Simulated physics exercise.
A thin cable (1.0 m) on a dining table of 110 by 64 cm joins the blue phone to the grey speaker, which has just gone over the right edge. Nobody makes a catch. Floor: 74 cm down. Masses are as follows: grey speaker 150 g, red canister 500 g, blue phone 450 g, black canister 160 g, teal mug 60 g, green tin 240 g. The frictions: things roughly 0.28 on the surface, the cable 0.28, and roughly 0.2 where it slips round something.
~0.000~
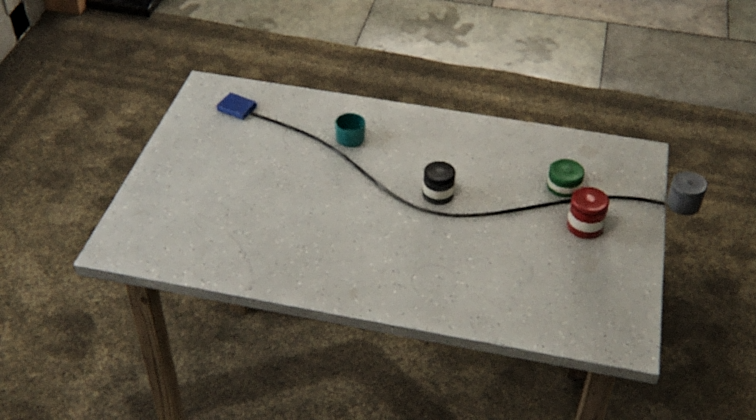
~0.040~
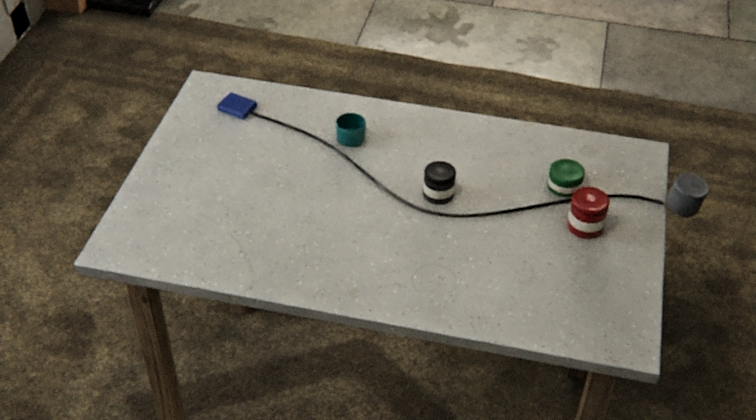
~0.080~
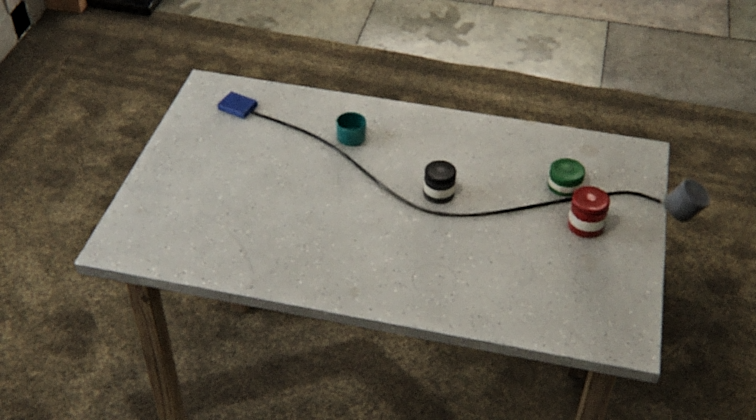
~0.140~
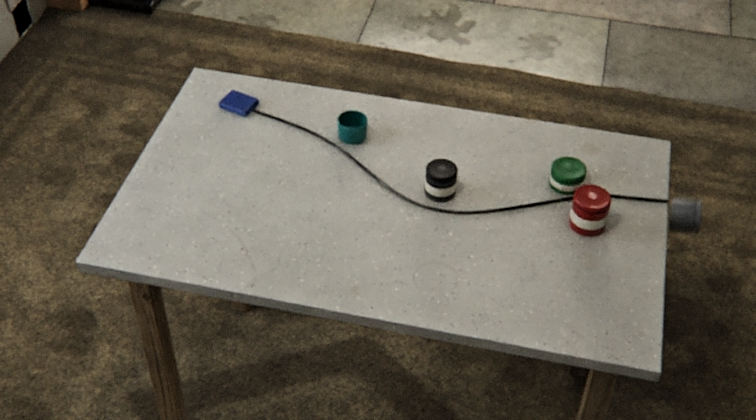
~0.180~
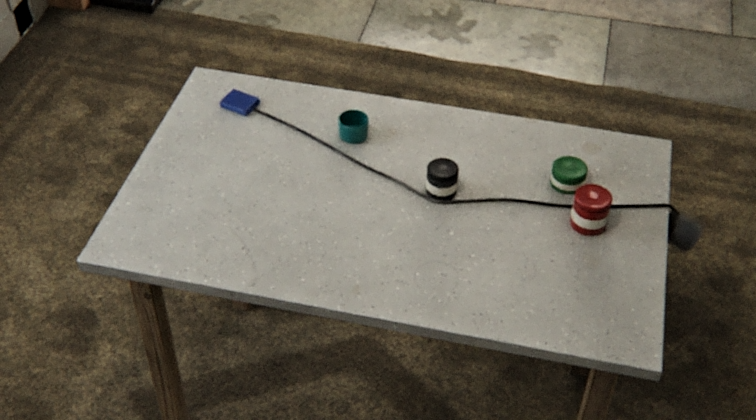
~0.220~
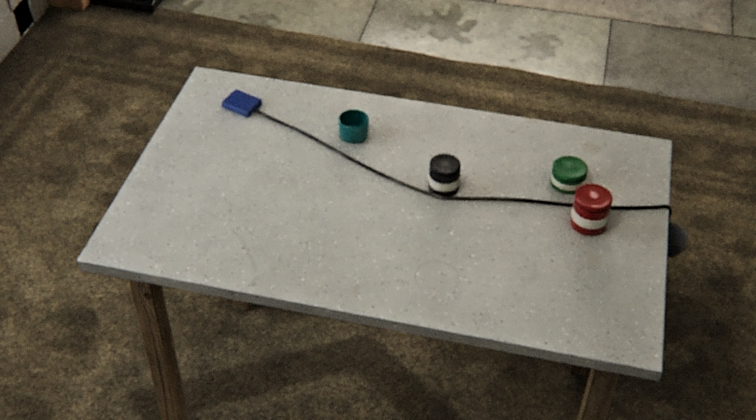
On a pale tabletop, a grey speaker tied by a thin cable to a blue phone tilted and sank past the right edge, pulling the slack cable straighter against the black canister, which shifted very slightly.
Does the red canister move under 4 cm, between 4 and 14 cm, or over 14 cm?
Under 4 cm.
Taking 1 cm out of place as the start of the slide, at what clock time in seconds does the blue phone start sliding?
Blue phone: Roughly 0.26 s.
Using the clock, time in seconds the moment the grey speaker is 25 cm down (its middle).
Never.
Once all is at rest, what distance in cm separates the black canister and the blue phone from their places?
Black canister roughly 10 cm, blue phone roughly 4 cm.
After 0.5 s, the cable's tail end at (263, 114); black canister 10 cm off its start, grey speaker over the edge, blue phone 3 cm off its start.
After 0.7 s, the cable's tail end at (263, 114); black canister 11 cm off its start, grey speaker over the edge, blue phone 3 cm off its start.
After 1.0 s, the cable's tail end at (263, 114); black canister 11 cm off its start at (460, 136), grey speaker over the edge, blue phone 3 cm off its start at (249, 104).
After 1.2 s, the cable's tail end at (263, 114); black canister 11 cm off its start, grey speaker over the edge, blue phone 3 cm off its start.
After 2.4 s, the cable's tail end at (266, 115); red canister 0 cm off its start at (594, 196), black canister 11 cm off its start at (460, 136), blue phone 3 cm off its start at (251, 104), grey speaker over the edge.
